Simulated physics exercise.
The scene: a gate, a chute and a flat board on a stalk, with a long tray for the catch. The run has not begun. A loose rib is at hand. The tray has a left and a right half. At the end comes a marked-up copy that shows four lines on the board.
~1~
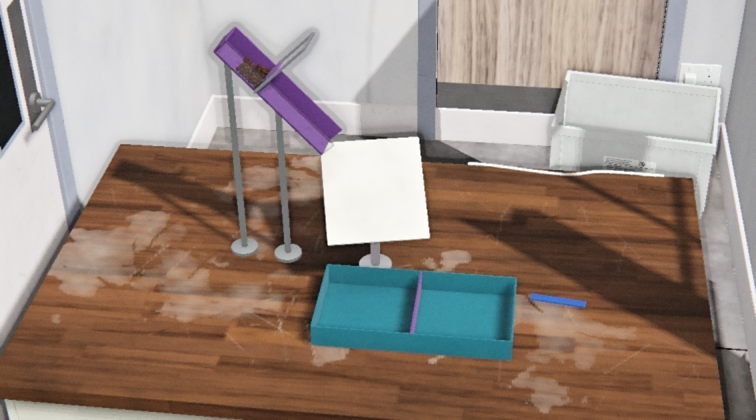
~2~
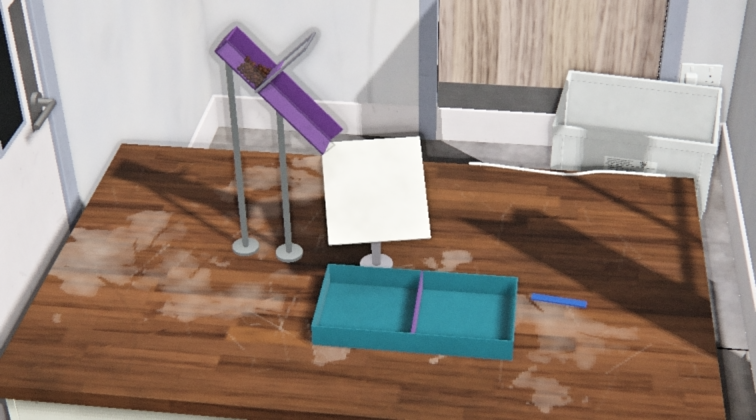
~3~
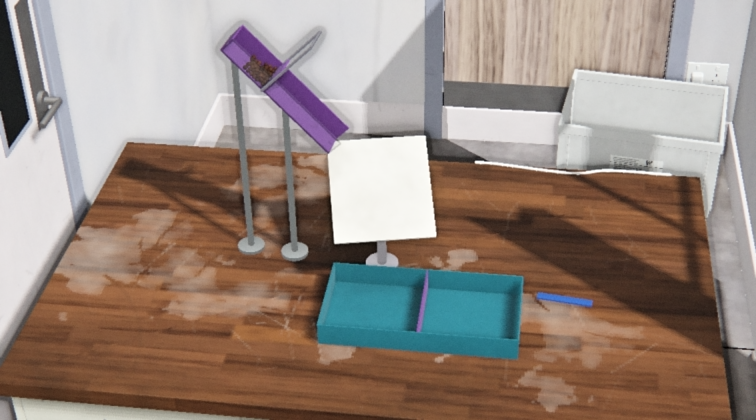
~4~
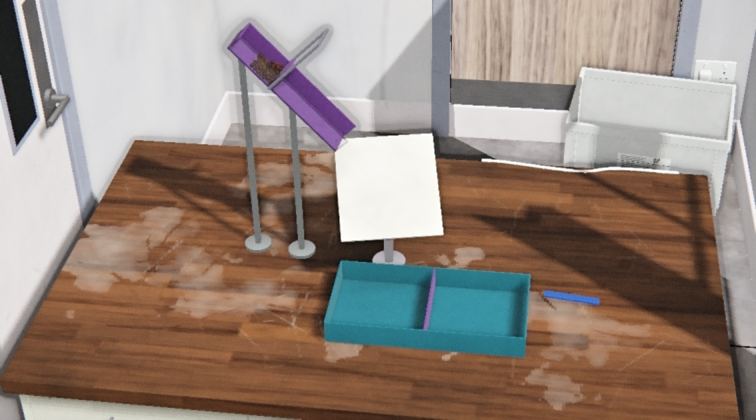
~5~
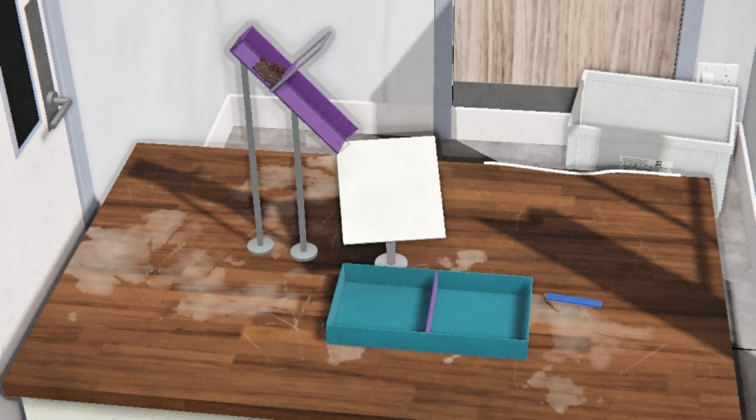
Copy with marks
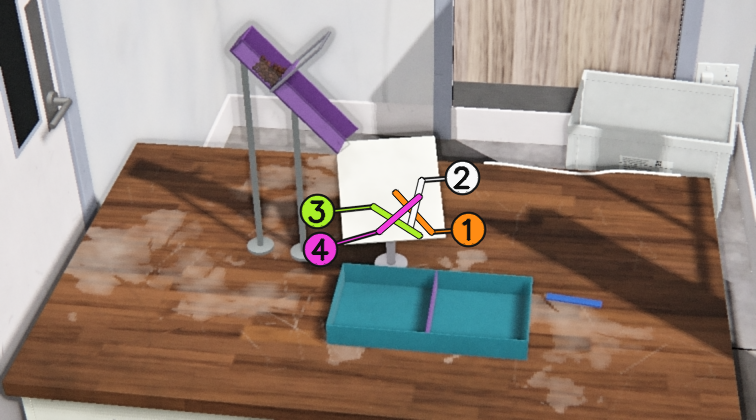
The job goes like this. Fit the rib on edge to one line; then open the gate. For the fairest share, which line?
Go for 1.
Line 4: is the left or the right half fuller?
More lands on the left.
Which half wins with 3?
More lands on the right.
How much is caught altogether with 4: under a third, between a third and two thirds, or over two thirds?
It is over two thirds.
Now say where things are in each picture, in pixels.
In the first picture, load behind the gate at (258, 72), allspice berries; lip of the chute at (326, 147), sloping fairly steeply.
In the second picture, middle of the board at (375, 189), tilted fairly steeply; middle of its low edge at (380, 241); of its high edge at (370, 140).
In the third picture, front corners of the tray at (318, 325) and (518, 340); front end of its middle wall at (417, 332); gate still shut at (283, 69).
In the fourth picture, middle of the load at (272, 68); lip at (340, 144).
In the fifth picture, middle of the load at (274, 71); lip at (342, 147).
On the marked copy, line 1 from (395, 192) to (431, 232); line 2 from (421, 180) to (409, 229); line 3 from (373, 206) to (419, 235); line 4 from (419, 196) to (379, 231).
For line 1, of what is caught, about half in the left half, about half in the right.
For line 2, of what is caught, nearly all in the left half, a stray few in the right.
For line 3, of what is caught, a small part in the left half, nearly all in the right.
For line 4, of what is caught, nearly all in the left half, a small part in the right.
